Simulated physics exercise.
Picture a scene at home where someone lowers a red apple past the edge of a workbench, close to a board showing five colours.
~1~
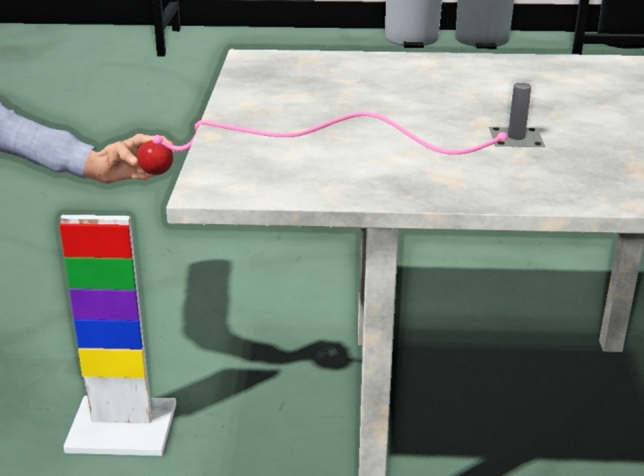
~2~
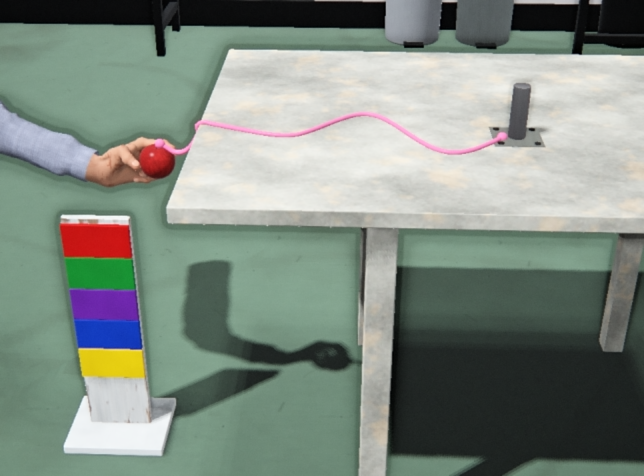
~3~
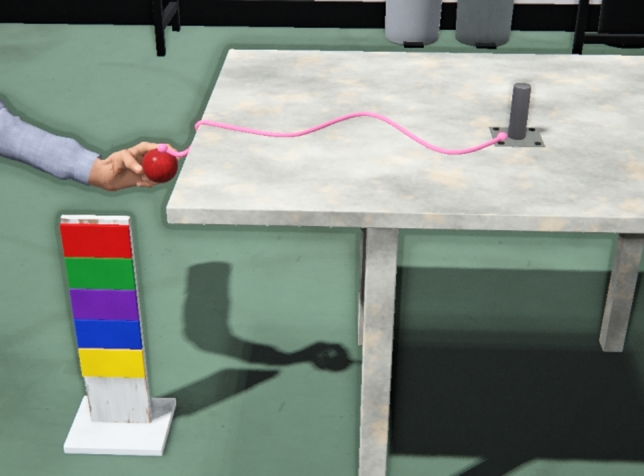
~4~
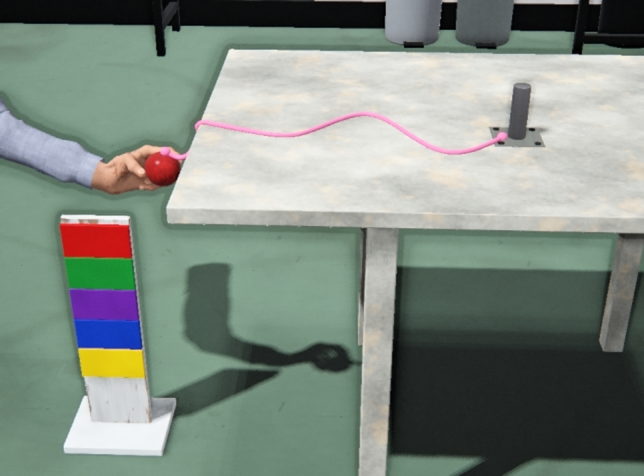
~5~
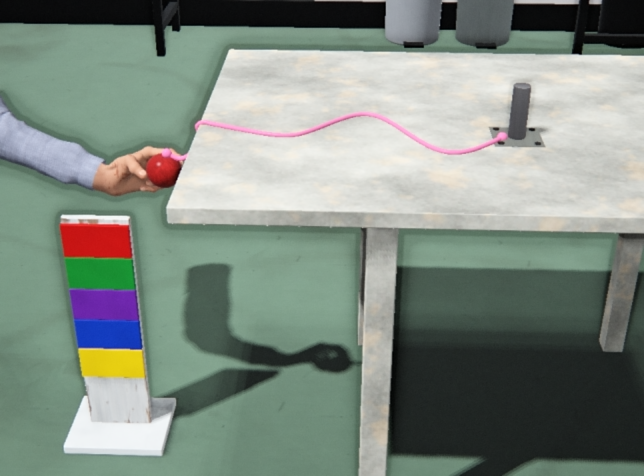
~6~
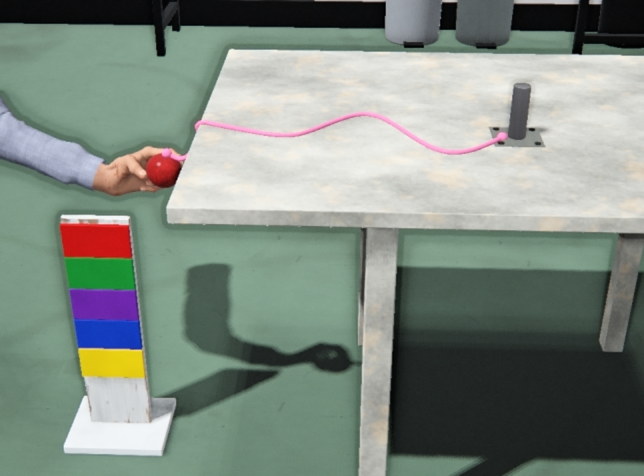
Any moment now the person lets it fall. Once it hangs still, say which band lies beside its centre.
It is the green band.
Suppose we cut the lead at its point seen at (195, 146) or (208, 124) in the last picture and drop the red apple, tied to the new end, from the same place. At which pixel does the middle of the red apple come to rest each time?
I'd say somewhere near (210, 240) the first time and near (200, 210) the second time.
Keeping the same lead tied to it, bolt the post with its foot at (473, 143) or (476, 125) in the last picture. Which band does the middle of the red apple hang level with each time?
In turn, purple and then purple.
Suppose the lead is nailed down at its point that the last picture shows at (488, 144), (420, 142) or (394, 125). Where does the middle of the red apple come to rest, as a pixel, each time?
They end up at (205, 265), (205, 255) and (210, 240).
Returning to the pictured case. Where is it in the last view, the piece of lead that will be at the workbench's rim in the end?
Around (278, 135).
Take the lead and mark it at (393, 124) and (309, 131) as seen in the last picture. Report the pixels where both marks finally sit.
Point one: (341, 128); point two: (229, 122).
Soon after, apple near (194, 266); level with green.
Then, apple near (216, 276); level with green.
At rest, apple near (206, 276); level with green. Its centre hangs level with the green band.
